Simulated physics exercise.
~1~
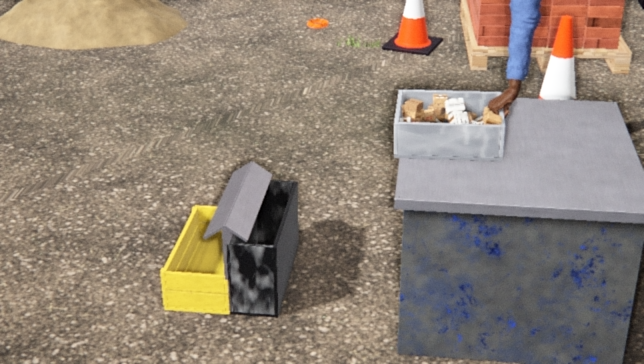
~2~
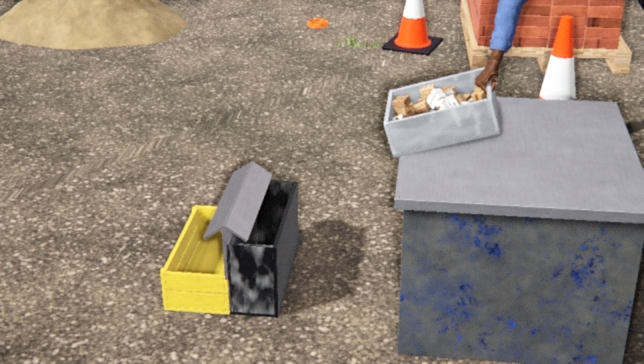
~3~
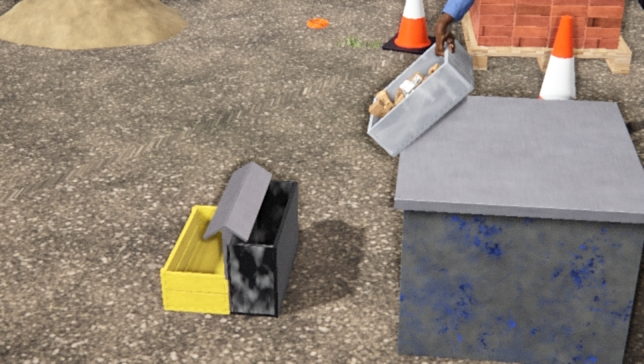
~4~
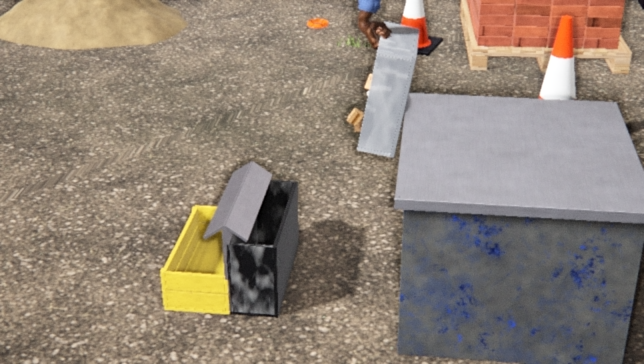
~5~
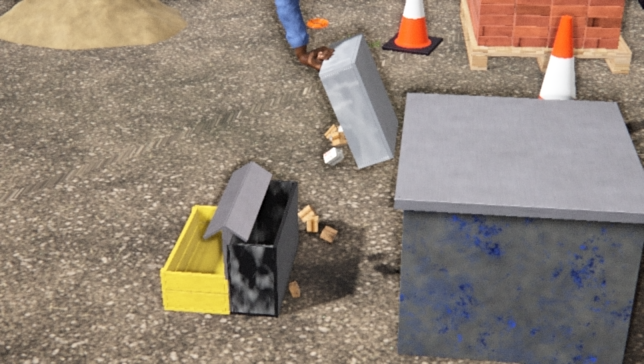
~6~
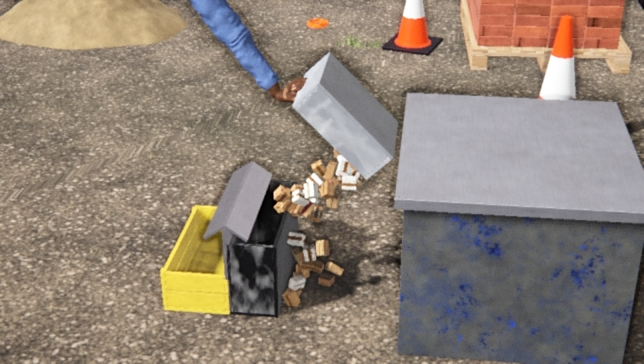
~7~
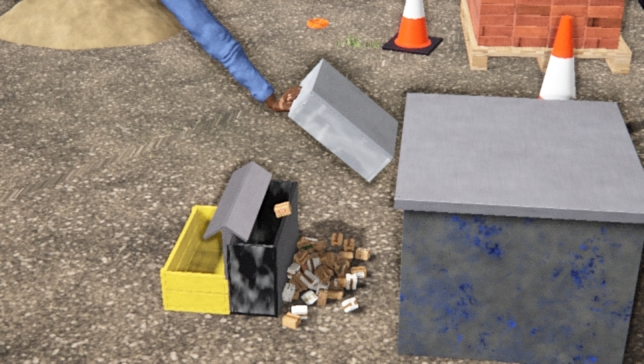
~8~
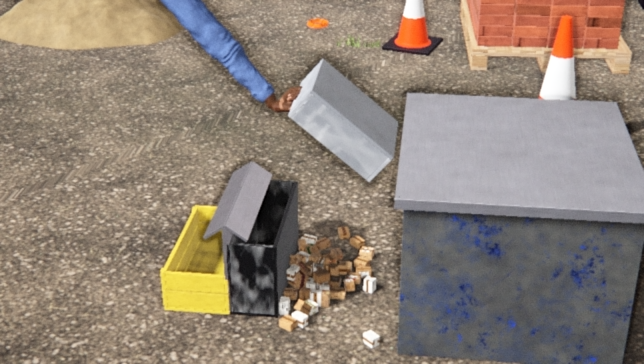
The footage shows a blue-sleeved arm swinging a grey tote of small parcels off a bench and tipping it leftward until it hangs upturned. The parcels spill mostly onto the ground right of the black tub, ending in a heap beside it, while the yellow bin beyond stays empty.
